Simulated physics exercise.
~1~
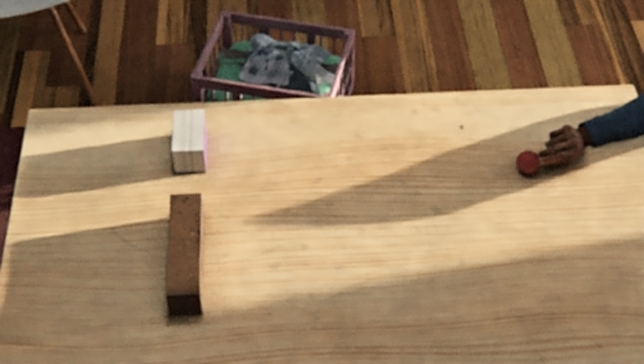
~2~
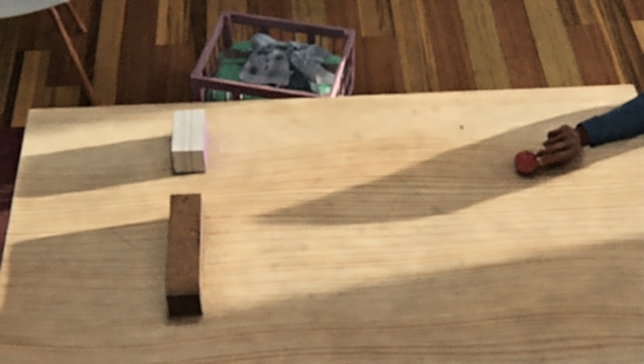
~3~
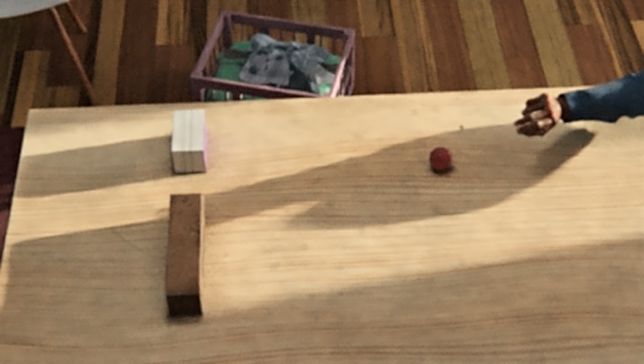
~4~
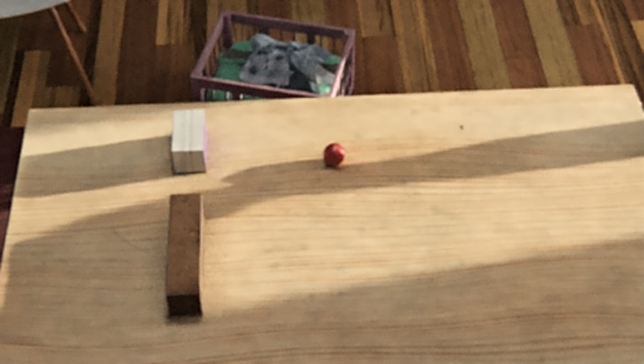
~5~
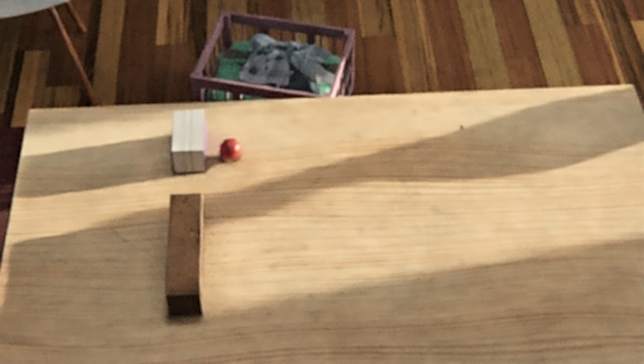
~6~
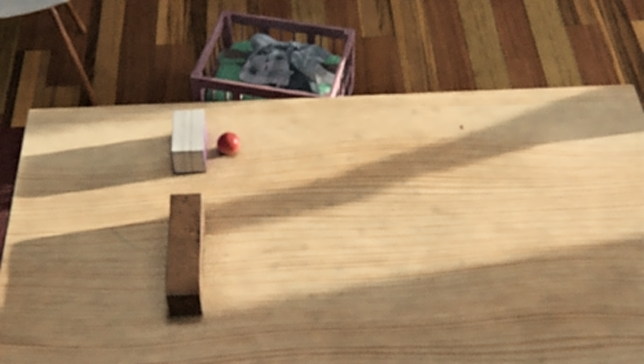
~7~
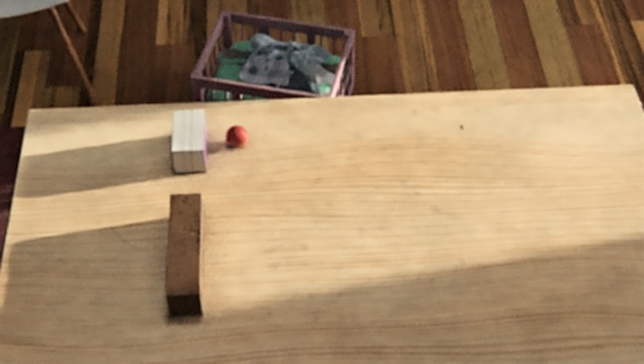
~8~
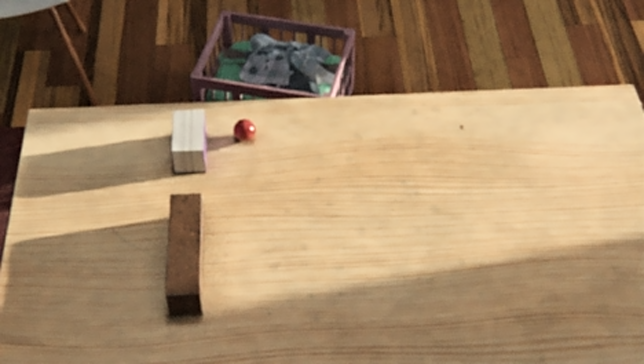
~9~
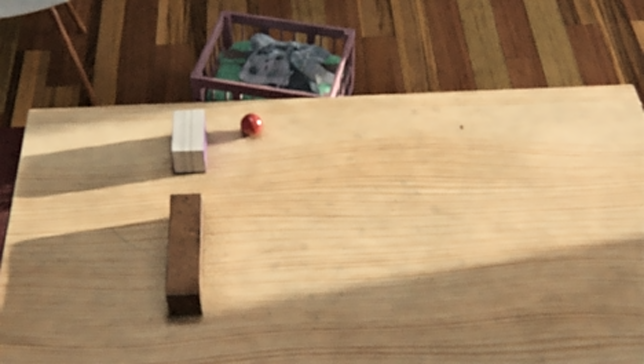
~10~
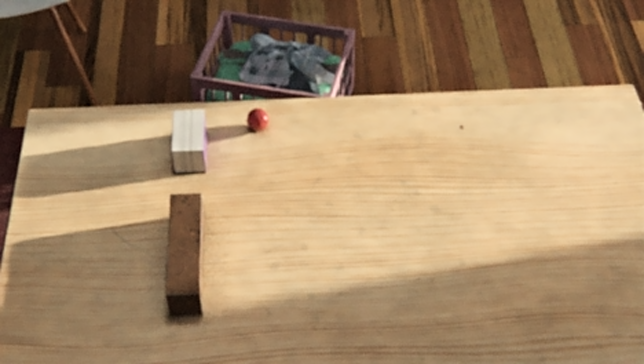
On a sunlit wooden table, a hand sent a small red tomato rolling left towards the gap between a purple book and a brown brick, but it reached the book, bounced off and drifted slowly back up and to the right.
